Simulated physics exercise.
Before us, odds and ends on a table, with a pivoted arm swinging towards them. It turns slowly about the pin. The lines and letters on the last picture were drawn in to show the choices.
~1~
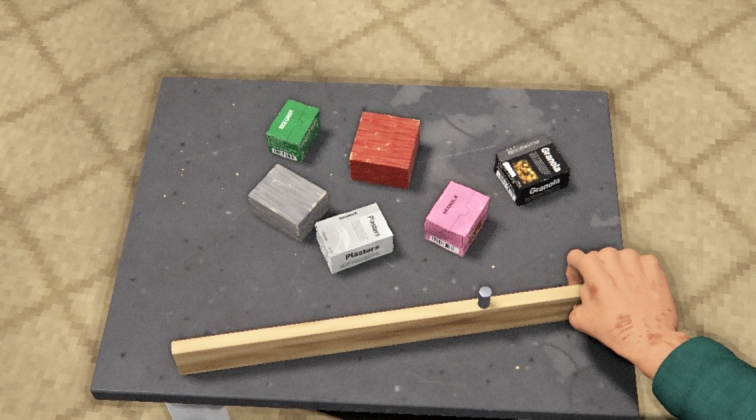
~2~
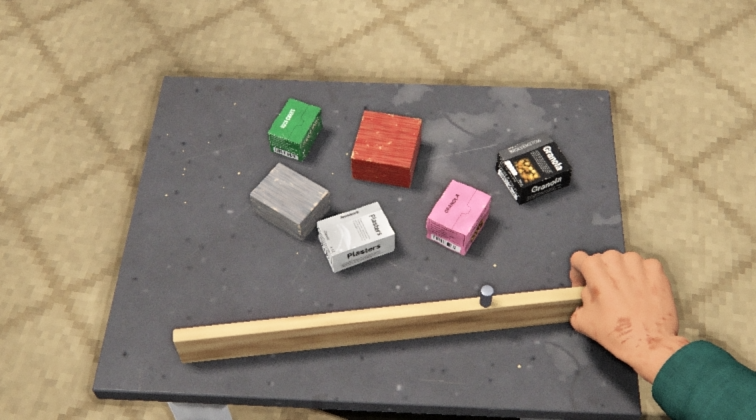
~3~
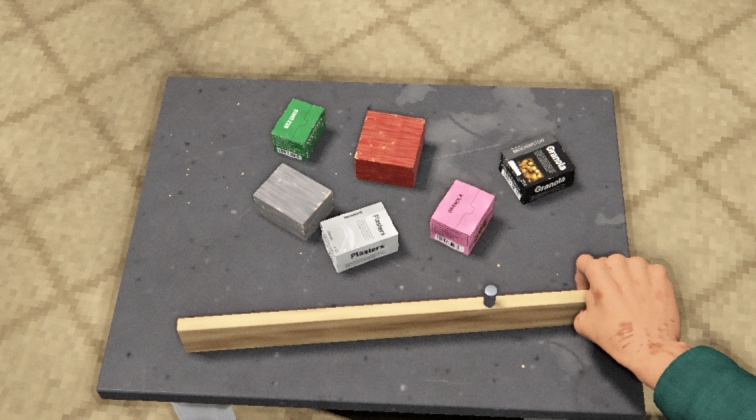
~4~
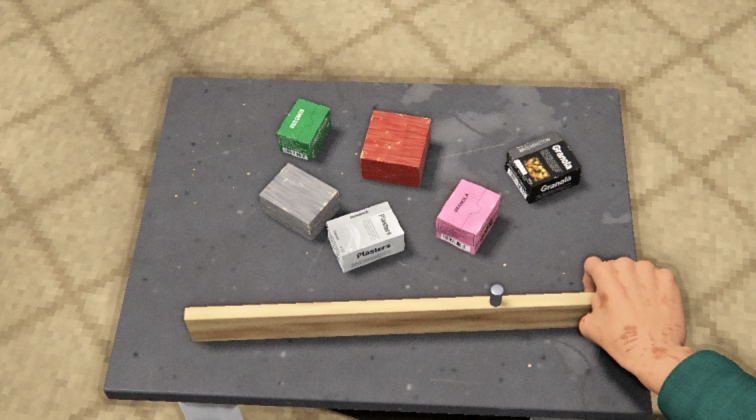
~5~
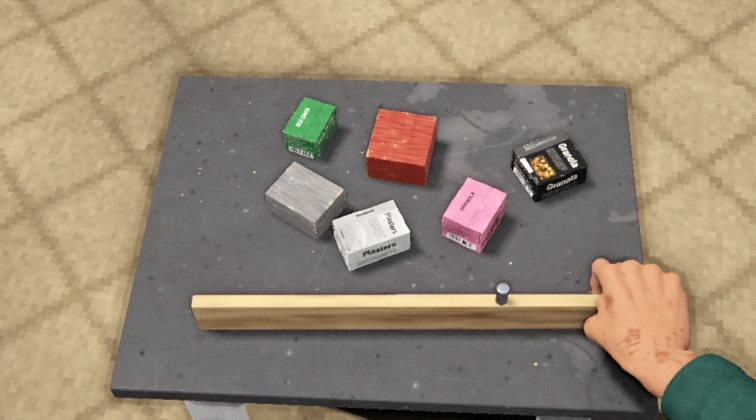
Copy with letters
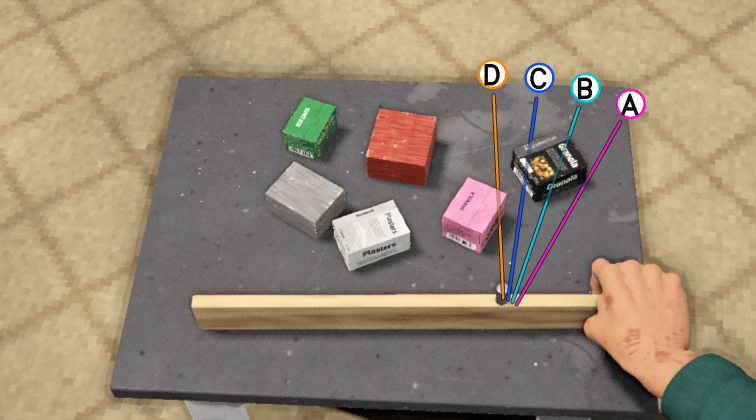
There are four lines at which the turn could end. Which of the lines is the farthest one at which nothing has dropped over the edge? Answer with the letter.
At C, and not beyond.
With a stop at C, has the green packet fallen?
By then, no.
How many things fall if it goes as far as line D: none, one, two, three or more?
The count is none.
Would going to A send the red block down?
Yes.
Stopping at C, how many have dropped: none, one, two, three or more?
The count is none.
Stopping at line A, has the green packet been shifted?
Yes.
On the marked copy, A at (571, 208); B at (547, 198); C at (523, 192); D at (498, 189).
Following C. Soon after the start, arm (373, 221); green packet (313, 125); grey block (328, 176).
Later, arm (449, 175); green packet (317, 106); red block (502, 110).
In the end, arm (520, 171); red block (613, 117); black packet (600, 173); nothing has fallen.
As for the rest, A drops the red block, black packet and grey block; B drops the red block; D is safe but short.
